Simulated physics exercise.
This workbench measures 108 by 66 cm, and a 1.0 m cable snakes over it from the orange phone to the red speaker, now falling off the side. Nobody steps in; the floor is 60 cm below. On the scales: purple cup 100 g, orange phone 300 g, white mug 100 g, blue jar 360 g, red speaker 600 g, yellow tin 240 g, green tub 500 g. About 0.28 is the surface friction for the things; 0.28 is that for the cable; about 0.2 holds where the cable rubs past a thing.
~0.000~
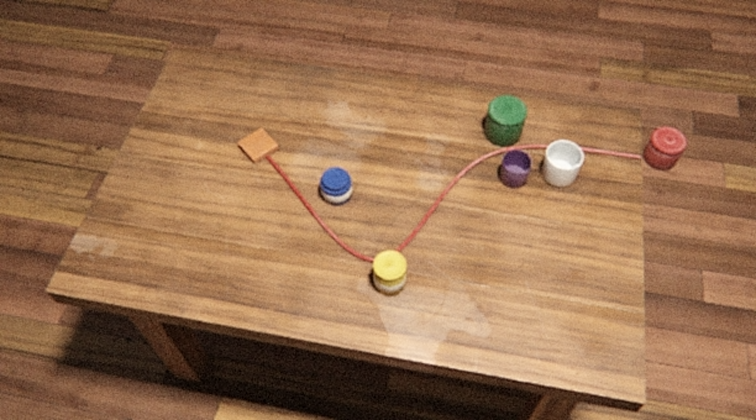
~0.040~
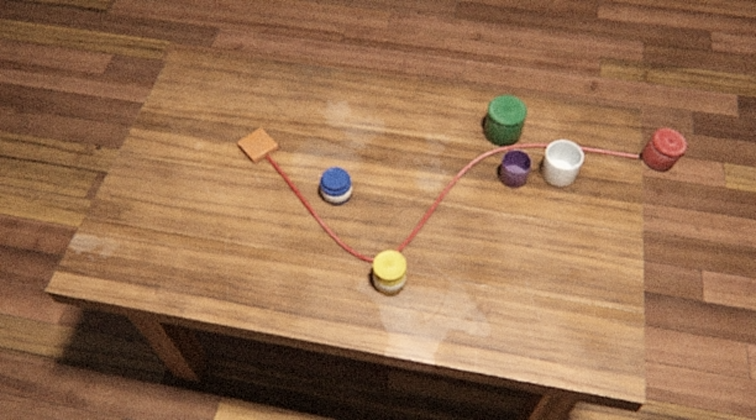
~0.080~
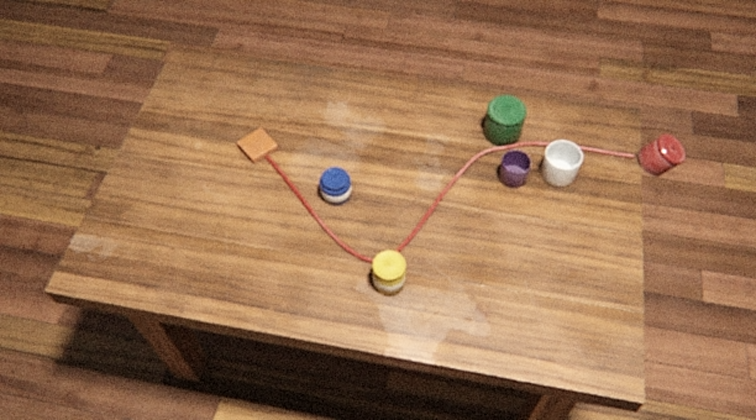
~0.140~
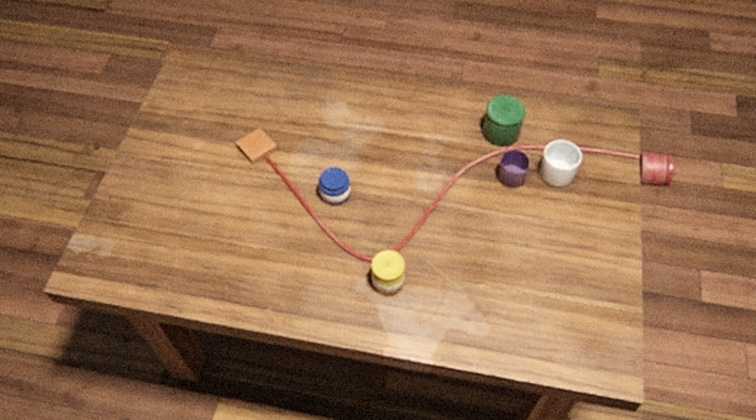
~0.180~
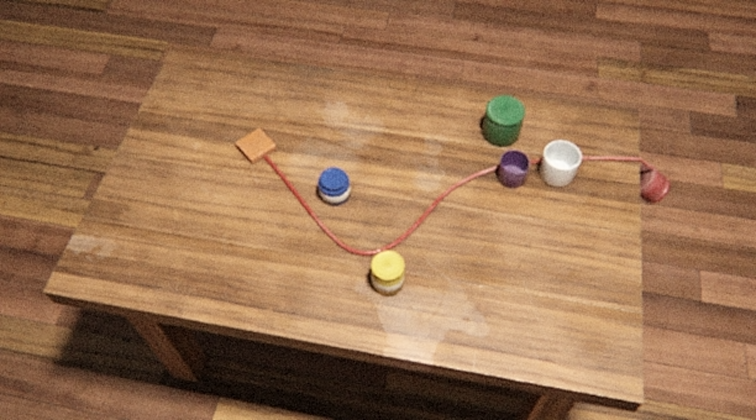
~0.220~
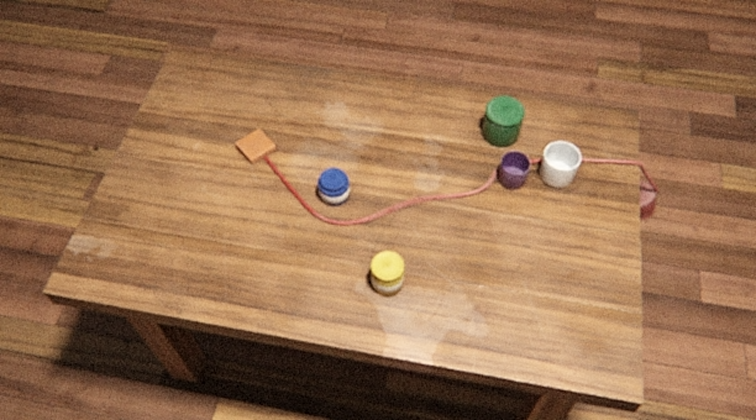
Red speaker tipping over the workbench's right edge and dropping down its side, pulling the red cable away from the yellow tin.
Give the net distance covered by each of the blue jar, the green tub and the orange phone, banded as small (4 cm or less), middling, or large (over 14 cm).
Net distance: The blue jar covers a large one; the green tub covers a small one; the orange phone covers a large one.
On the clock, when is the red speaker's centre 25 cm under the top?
Answer: 0.28 s on the clock.
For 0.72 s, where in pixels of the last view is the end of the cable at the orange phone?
Estimated pixel: (521, 227).
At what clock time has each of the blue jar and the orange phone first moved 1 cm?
For the blue jar it's 0.30 s, while the orange phone gets there at 0.30 s.
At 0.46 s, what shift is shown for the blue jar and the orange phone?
Blue jar 15 cm, orange phone 20 cm.
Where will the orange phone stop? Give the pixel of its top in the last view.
Last view, top position: About (587, 249).
By 0.5 s, the cable's tail end at (355, 186); orange phone 21 cm off its start, blue jar 15 cm off its start, white mug 8 cm off its start.
By 0.7 s, the cable's tail end at (521, 227); orange phone 55 cm off its start, blue jar 23 cm off its start, white mug 10 cm off its start.
By 1.0 s, the cable's tail end at (581, 236); orange phone 69 cm off its start at (582, 248), blue jar 23 cm off its start at (375, 96), white mug 10 cm off its start at (582, 194).
By 1.2 s, the cable's tail end at (581, 236); orange phone 70 cm off its start, blue jar 23 cm off its start, white mug 10 cm off its start.
By 2.4 s, the cable's tail end at (581, 236); orange phone 70 cm off its start at (587, 249), blue jar 23 cm off its start at (375, 96), green tub 0 cm off its start at (506, 110), white mug 10 cm off its start at (582, 194).
